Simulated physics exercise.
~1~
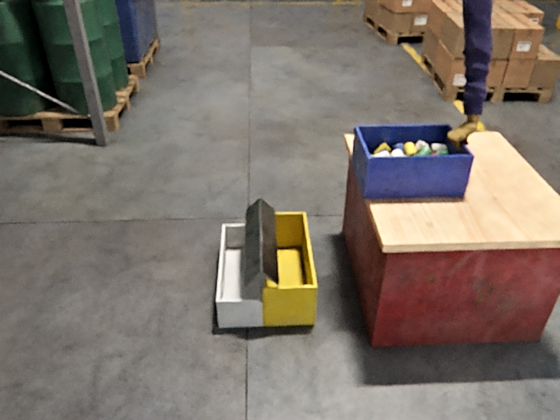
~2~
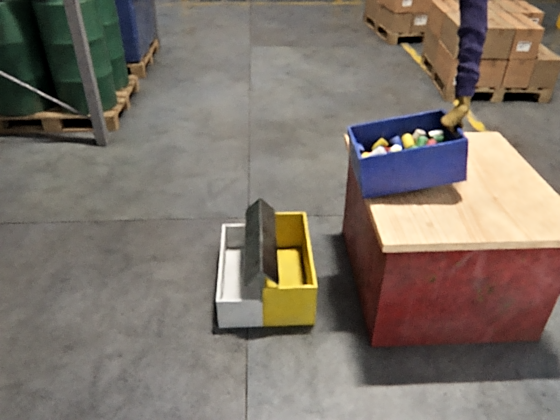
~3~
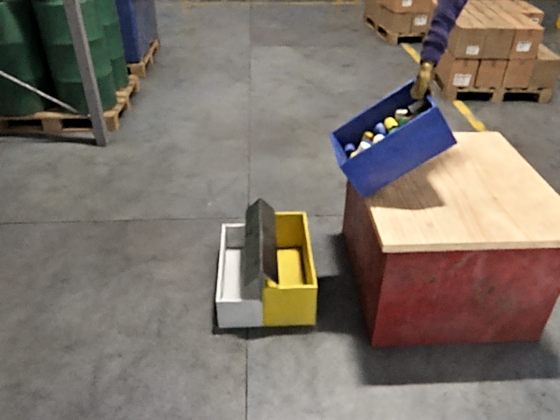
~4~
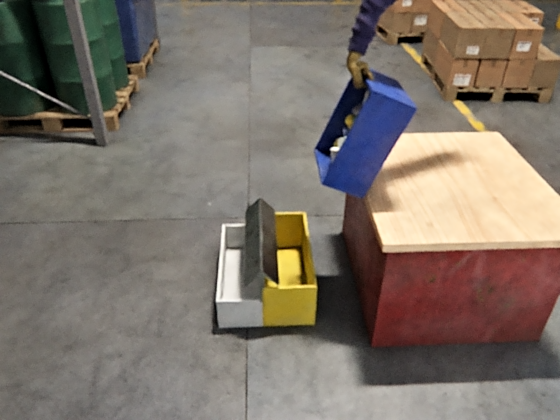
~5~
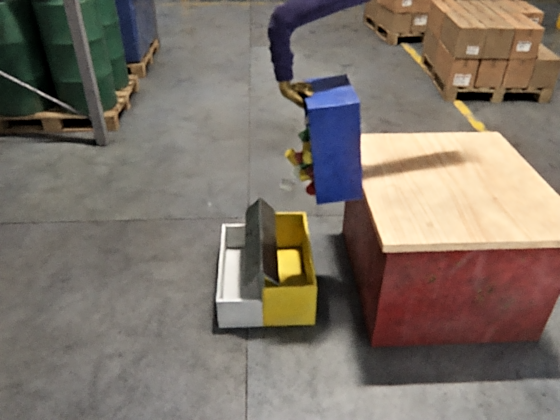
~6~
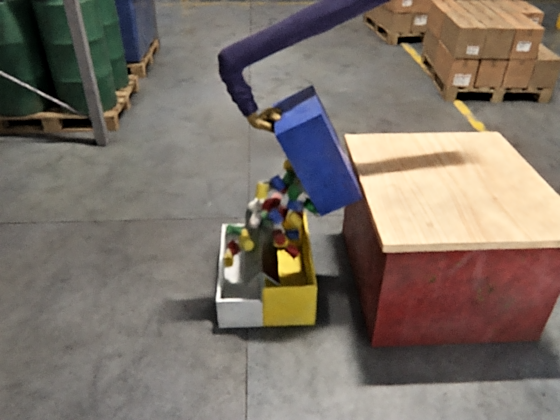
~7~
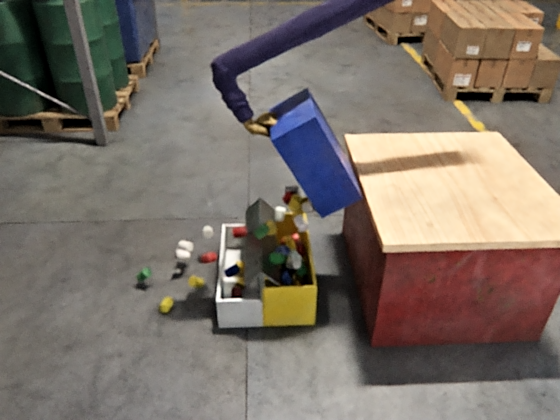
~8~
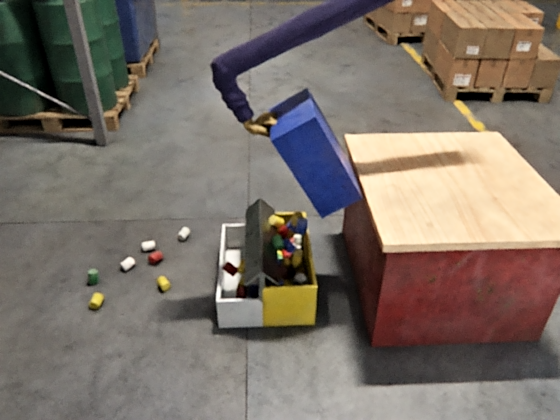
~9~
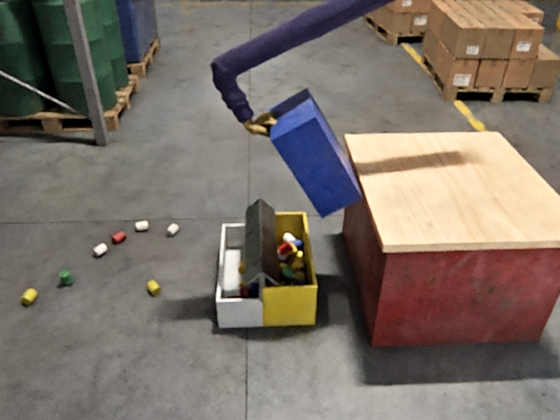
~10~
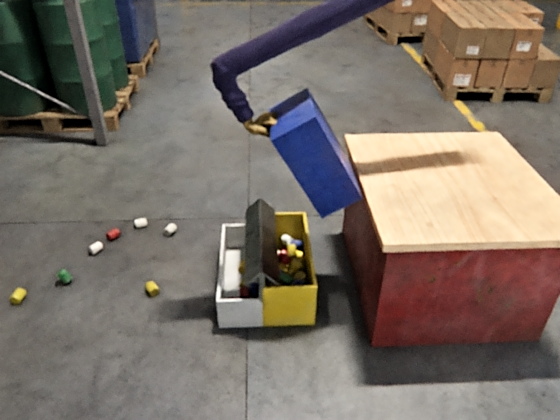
At first, a blue box filled with small colourful jars sits on the edge of a red bench with a wooden top, held by a gloved hand. The arm lifts the far side, and the box tips leftward, steeper and steeper, until it stands on end. The jars then tumble out in a cluster over a yellow box and a white tub divided by a dark ridge. Most land in the yellow box and a few in the tub, while several bounce onto the floor and roll left. Finally the box stays tilted, with seven jars lying scattered on the concrete.
